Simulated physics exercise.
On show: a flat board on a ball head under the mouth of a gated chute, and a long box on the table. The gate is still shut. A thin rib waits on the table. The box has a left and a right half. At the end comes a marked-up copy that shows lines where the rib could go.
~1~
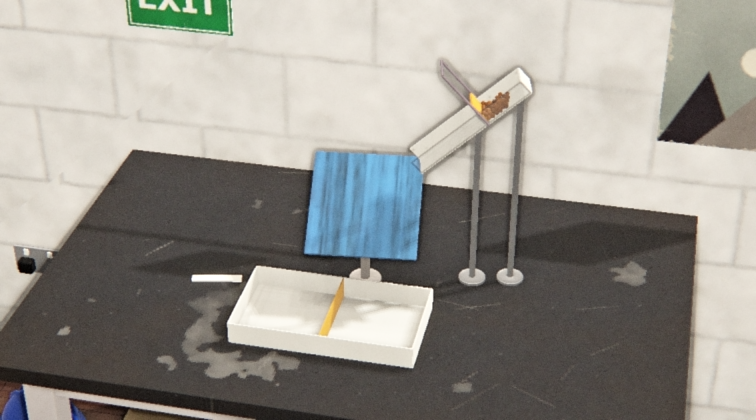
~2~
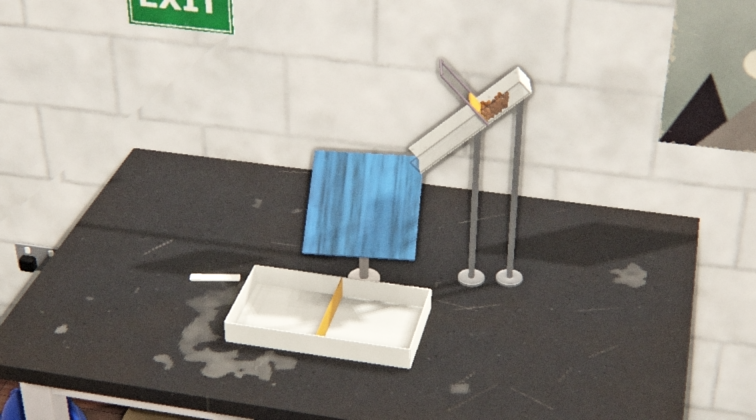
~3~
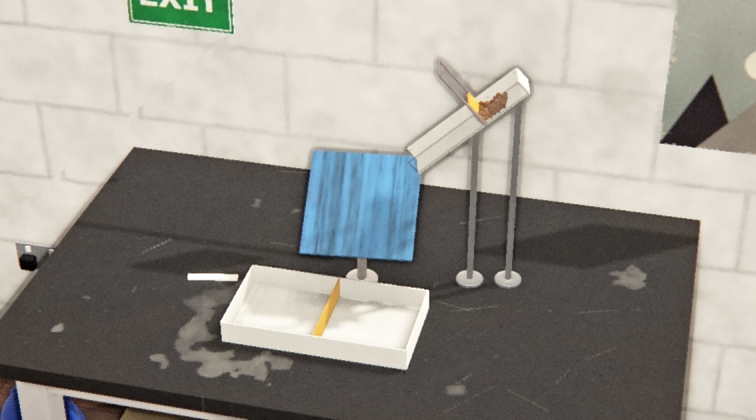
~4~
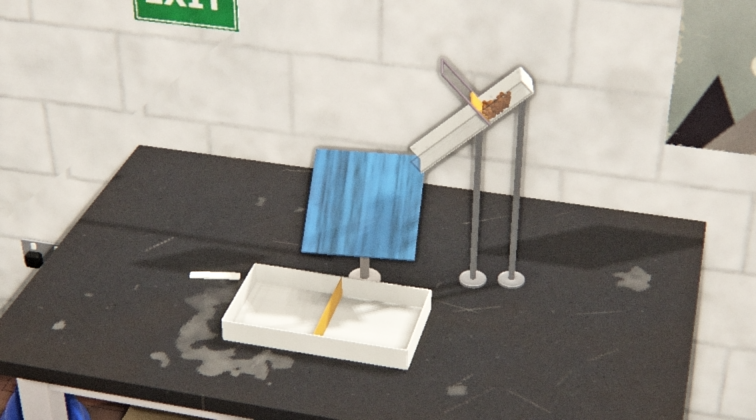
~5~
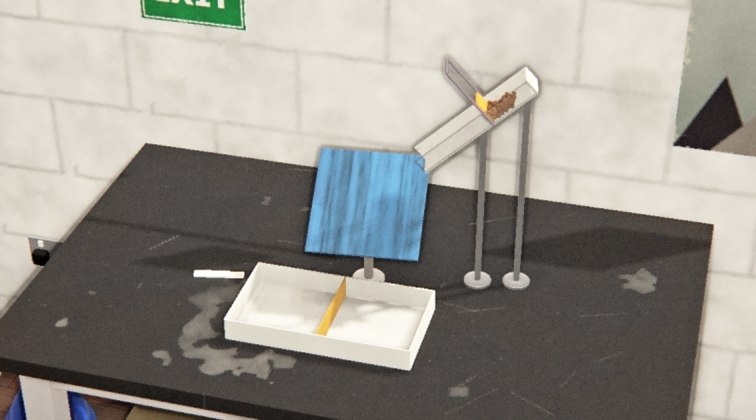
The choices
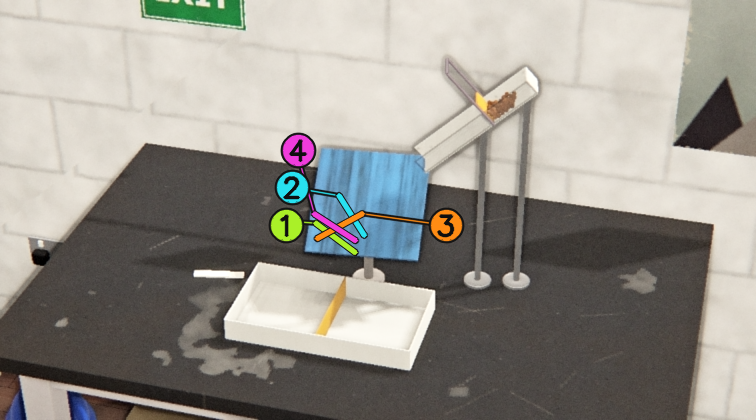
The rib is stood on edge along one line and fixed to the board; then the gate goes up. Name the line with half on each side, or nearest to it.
The best line is 3.
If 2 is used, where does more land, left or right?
The right half.
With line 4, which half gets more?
More lands on the right.
On the marked copy, line 1 from (315, 223) to (355, 252); line 2 from (339, 195) to (364, 235); line 3 from (362, 213) to (317, 238); line 4 from (314, 213) to (355, 240).
If 1 is chosen, of what is caught, a small part in the left half, nearly all in the right.
If 2 is chosen, of what is caught, a stray few in the left half, nearly all in the right.
If 3 is chosen, of what is caught, about two thirds in the left half, about a third in the right.
If 4 is chosen, of what is caught, a small part in the left half, nearly all in the right.
